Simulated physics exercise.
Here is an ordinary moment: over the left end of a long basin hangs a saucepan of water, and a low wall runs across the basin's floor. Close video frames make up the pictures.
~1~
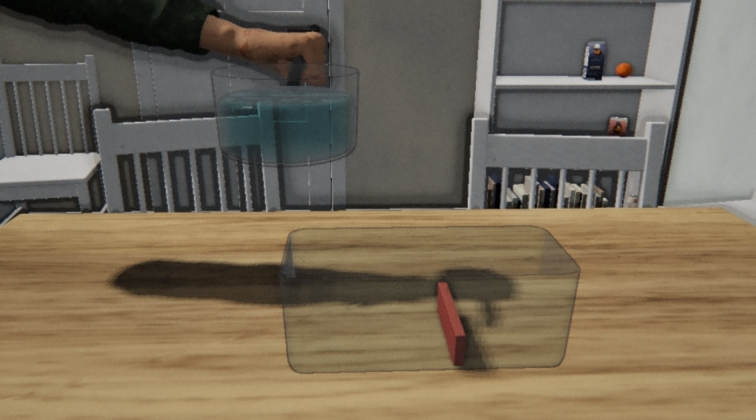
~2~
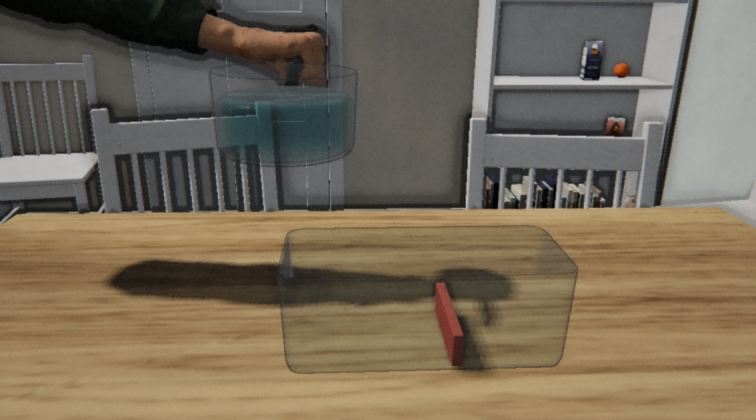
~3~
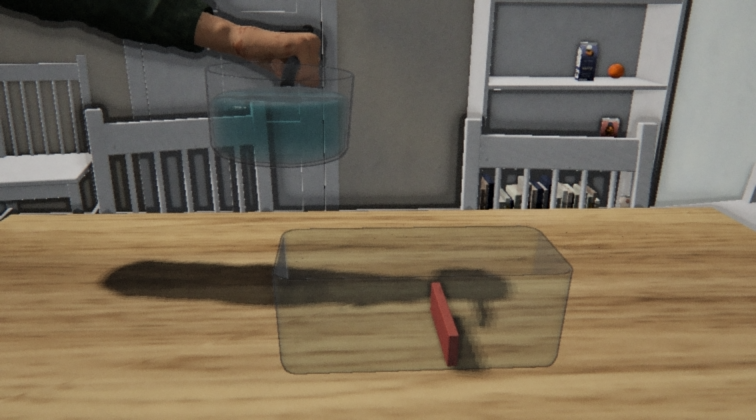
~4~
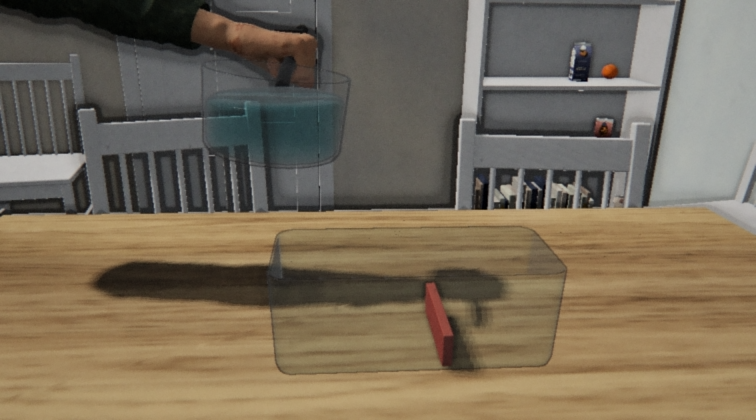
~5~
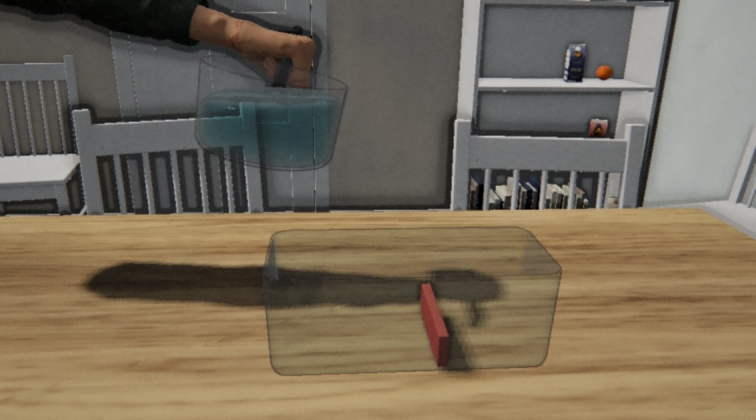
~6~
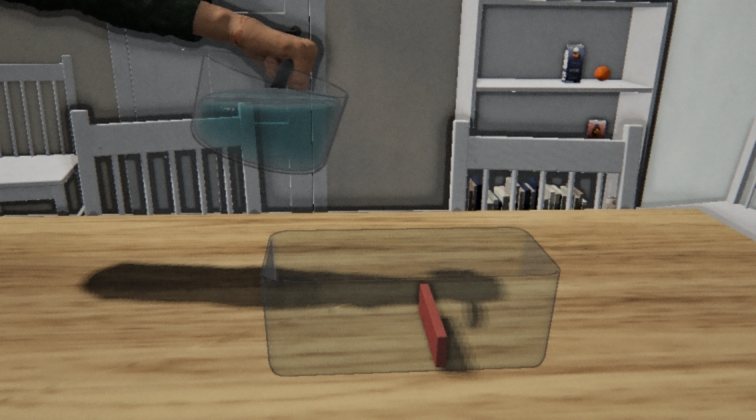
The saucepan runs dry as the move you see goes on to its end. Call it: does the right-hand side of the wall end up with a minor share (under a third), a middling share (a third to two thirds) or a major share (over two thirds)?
The right side gets a minor share.
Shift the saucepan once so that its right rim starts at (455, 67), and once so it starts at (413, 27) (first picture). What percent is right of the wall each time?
It comes to 75 % the first time and 65 % the second.
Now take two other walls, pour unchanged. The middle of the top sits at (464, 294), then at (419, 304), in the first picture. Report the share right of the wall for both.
About 0 and 50 per cent.
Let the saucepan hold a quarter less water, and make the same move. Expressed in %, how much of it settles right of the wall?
Estimate: Around 5 per cent.
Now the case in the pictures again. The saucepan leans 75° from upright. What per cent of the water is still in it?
I'd reckon near 50 percent is still held at that tilt.
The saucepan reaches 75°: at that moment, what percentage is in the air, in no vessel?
I'd say some 35 per cent.
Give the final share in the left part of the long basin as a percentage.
Roughly 90 per cent.
A moment on, the saucepan is tipped on its side and 52 per cent is still to pour, 14 is left of the wall and 0 right of it.
Next, the saucepan is tipped right over and 6 per cent is still to pour, 81 is left of the wall and 4 right of it.
Then the saucepan is tipped right over and 0 per cent is still to pour, 92 is left of the wall and 7 right of it.
Later the saucepan is tipped right over and 0 per cent is still to pour, 91 is left of the wall and 7 right of it.
Finally, 91 per cent lies left of the wall, 7 right of it and 1 outside.
